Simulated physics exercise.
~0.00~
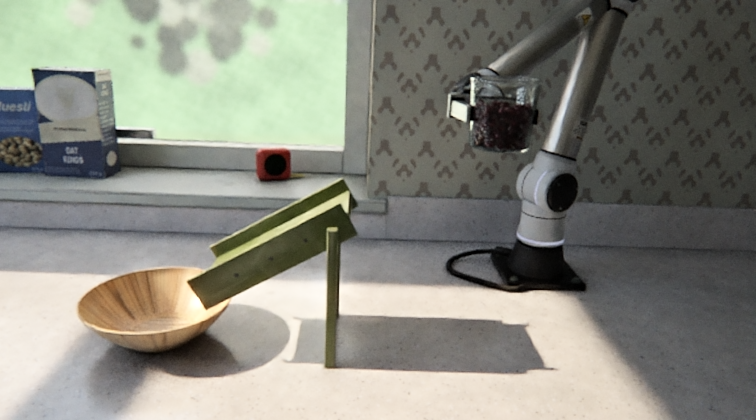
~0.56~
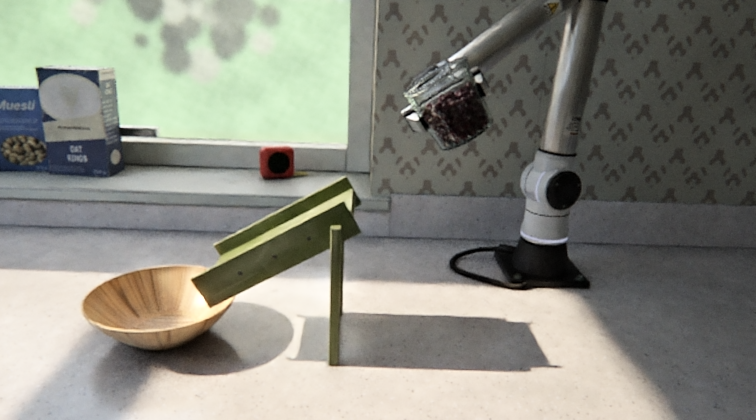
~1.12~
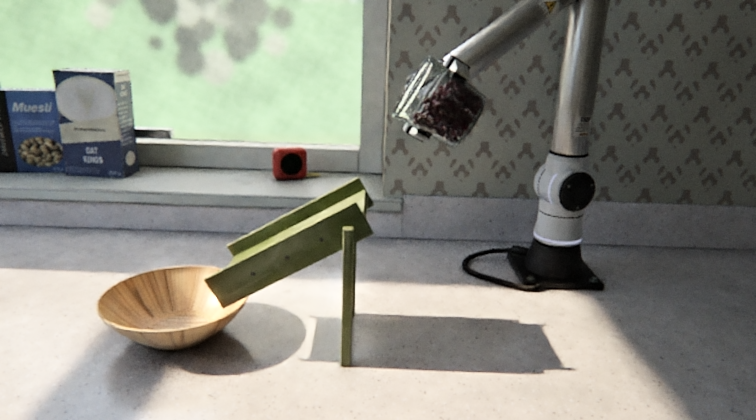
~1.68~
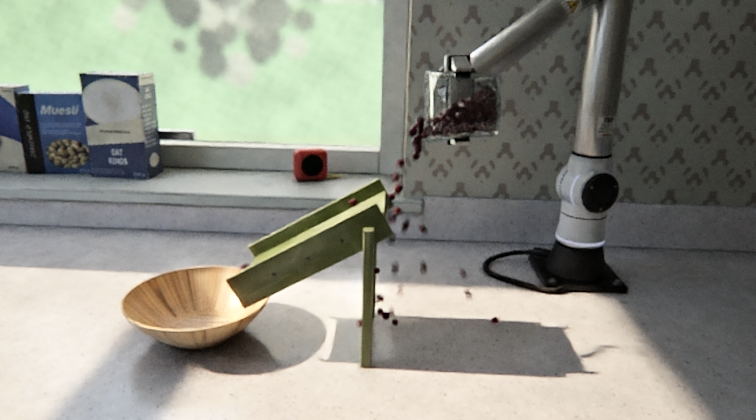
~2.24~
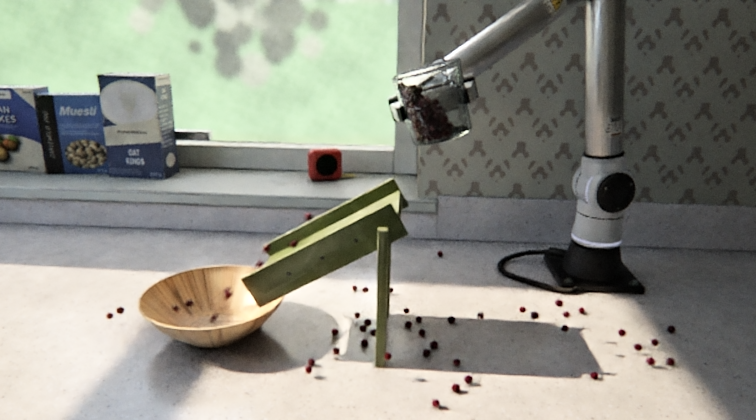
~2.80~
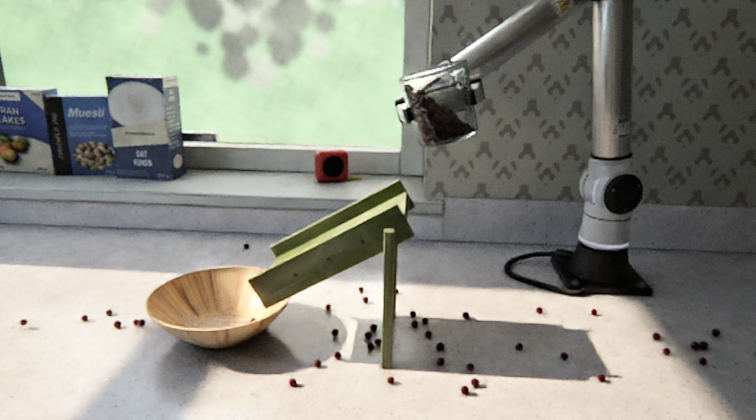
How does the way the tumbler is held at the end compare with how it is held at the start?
At the start the robot arm holds the tumbler upright, but at the end it is leaning at a slant.
